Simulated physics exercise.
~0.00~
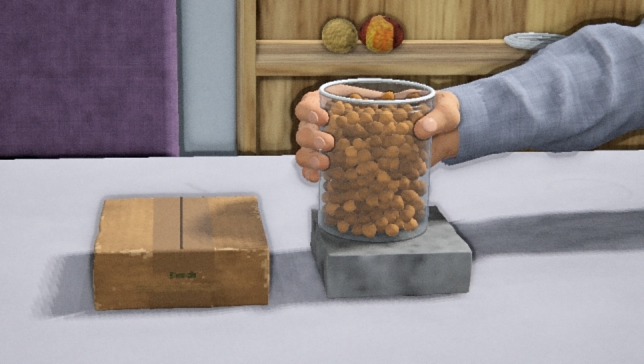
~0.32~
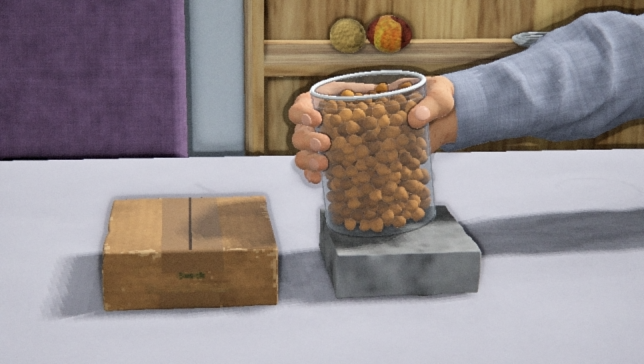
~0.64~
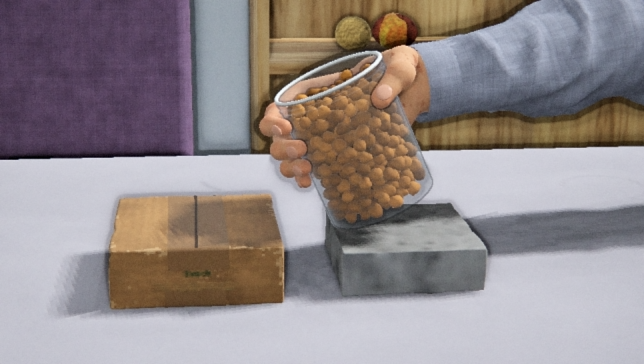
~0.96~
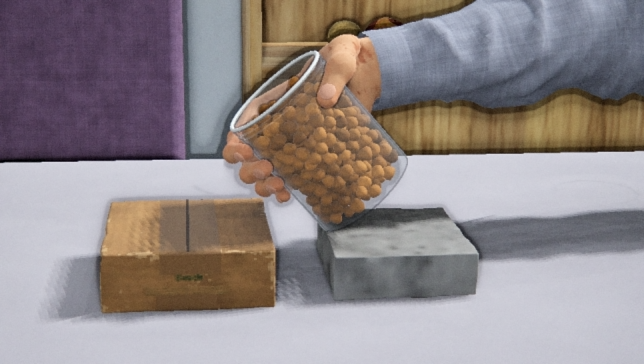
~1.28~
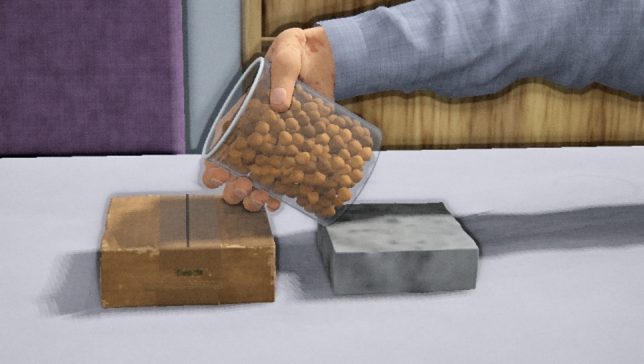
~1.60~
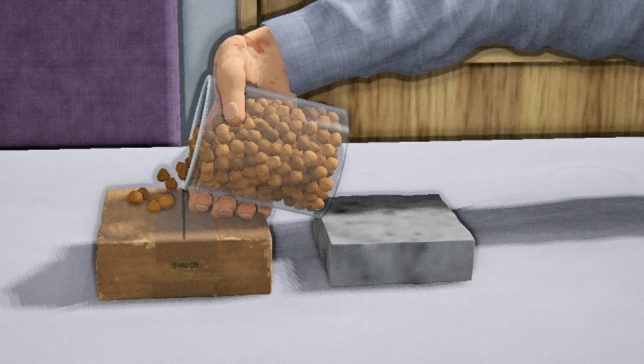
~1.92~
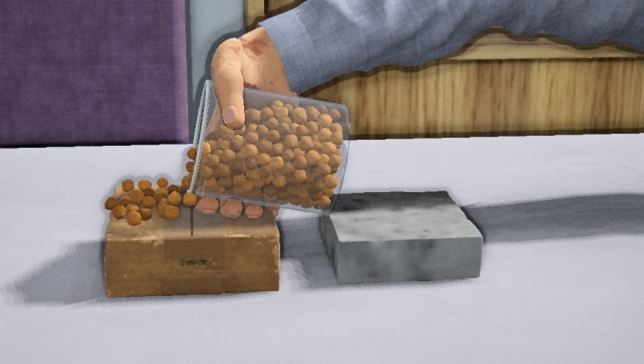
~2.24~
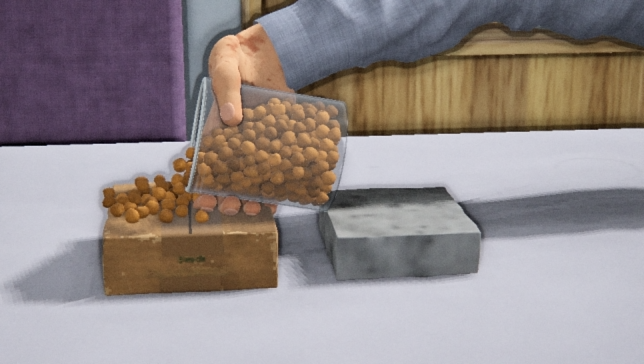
A clear open jar packed with small round orange-brown roasted chickpeas stands on a grey block, gripped by a hand in a blue-grey sleeve reaching in from the right. A slightly swaying camera looks across a pale table, with a brown cardboard box on the left and purple cloth and wooden panelling behind. The hand tips the jar leftward, further and further, while everything stays inside. As it nears its side above the box, a few chickpeas tumble out. The jar comes to rest against the box, still held and mostly full, with a small heap lying on top.
